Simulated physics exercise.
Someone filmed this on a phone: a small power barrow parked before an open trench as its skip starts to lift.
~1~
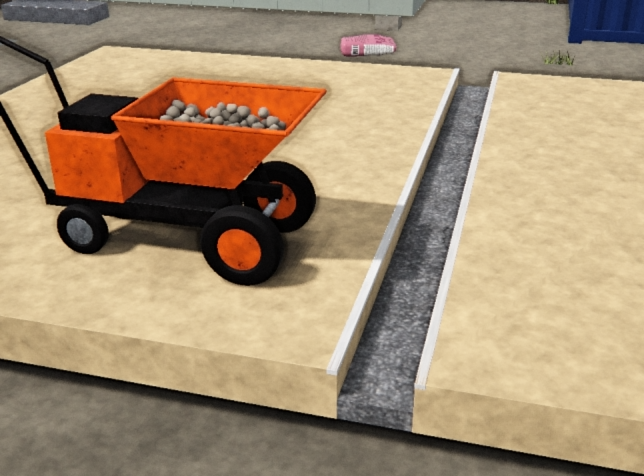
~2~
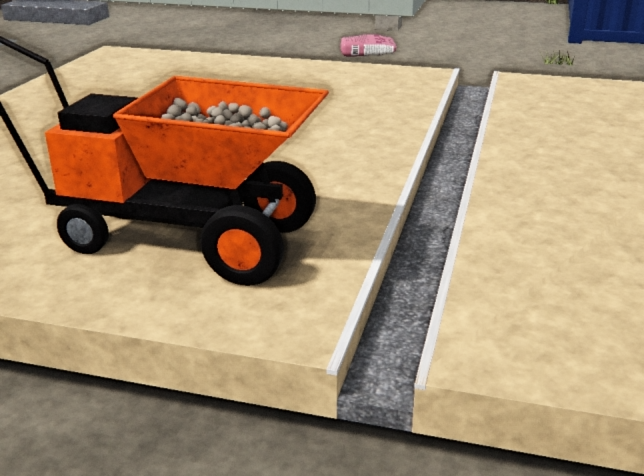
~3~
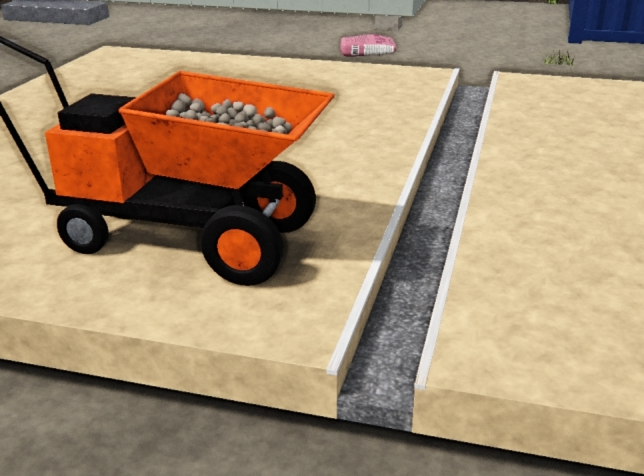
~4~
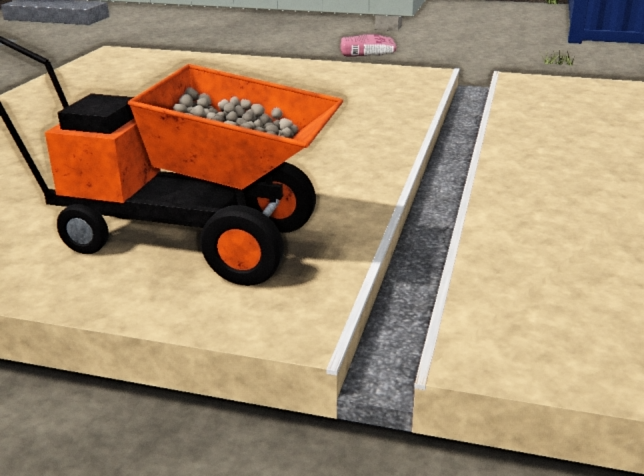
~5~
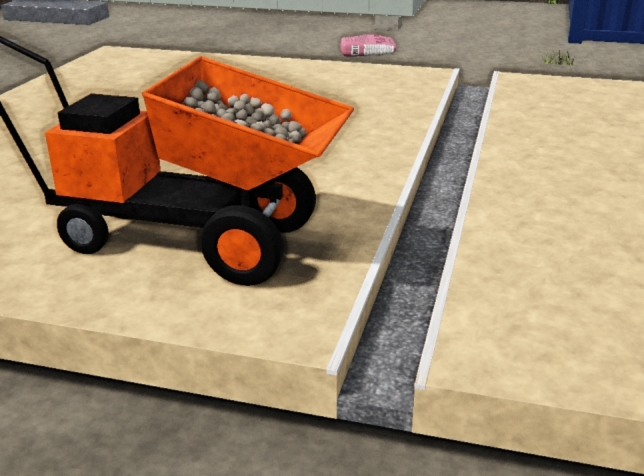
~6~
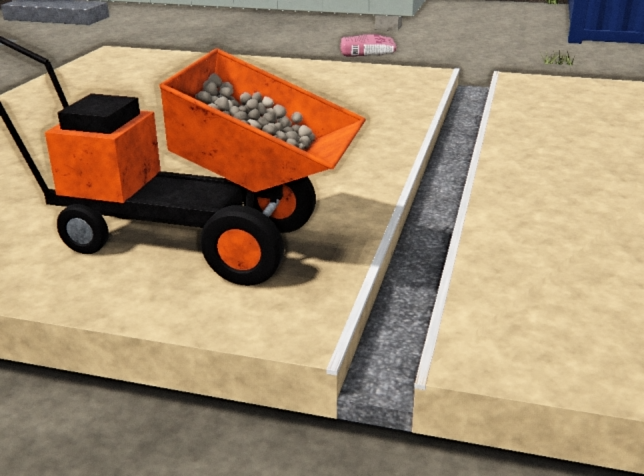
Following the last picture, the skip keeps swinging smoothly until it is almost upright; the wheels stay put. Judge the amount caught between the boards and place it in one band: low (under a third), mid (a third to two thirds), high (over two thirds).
High.
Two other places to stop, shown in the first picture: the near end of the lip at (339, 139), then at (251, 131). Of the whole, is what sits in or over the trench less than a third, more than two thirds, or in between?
For the first case, below one third; for the second case, beyond two thirds.
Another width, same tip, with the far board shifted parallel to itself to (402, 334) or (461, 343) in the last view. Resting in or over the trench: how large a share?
Roughly 50 percent first and 100 percent second.
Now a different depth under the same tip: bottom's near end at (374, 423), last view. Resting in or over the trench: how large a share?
Something close to 100 per cent.
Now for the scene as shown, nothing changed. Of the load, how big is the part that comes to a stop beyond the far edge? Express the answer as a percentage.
Close to 5 in a hundred.
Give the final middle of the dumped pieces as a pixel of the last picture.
The centre comes to rest near (411, 290).
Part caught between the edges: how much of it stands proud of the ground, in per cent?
My best guess is some 10 per cent.
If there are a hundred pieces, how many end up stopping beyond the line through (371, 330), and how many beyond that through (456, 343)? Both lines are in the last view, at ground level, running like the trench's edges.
Respectively 80 and 10 %.
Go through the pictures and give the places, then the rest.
Lip of the skip at (287, 134), level; top of the load at (205, 128), river pebbles; first edge of the trench at (350, 326); far edge at (432, 339), the trench over half as wide as the skip, and about half as deep as wide, in the first picture.
Lip of the skip at (289, 135), tipped barely; top of the load at (201, 125), in the second picture.
Lip of the skip at (296, 139), tipped barely; top of the load at (206, 122), in the third picture.
Lip of the skip at (306, 145), tipped a little; top of the load at (198, 112), in the fourth picture.
Lip of the skip at (319, 155), tipped a little; top of the load at (209, 108), in the fifth picture.
Lip of the skip at (332, 167), tipped clearly; top of the load at (206, 114); first edge of the trench at (350, 326); far edge at (432, 339), in the sixth picture.
Soon after the last picture, skip tipped steeply; all in the skip.
A little later, skip tipped right over; about a third in the skip; about two thirds in or heaped over the trench; a stray few beyond it.
Later still, skip tipped right over; a small part in the skip; most in or heaped over the trench; a small part beyond it.
At rest, skip tipped right over; a small part in the skip; most in or heaped over the trench; a small part beyond it.
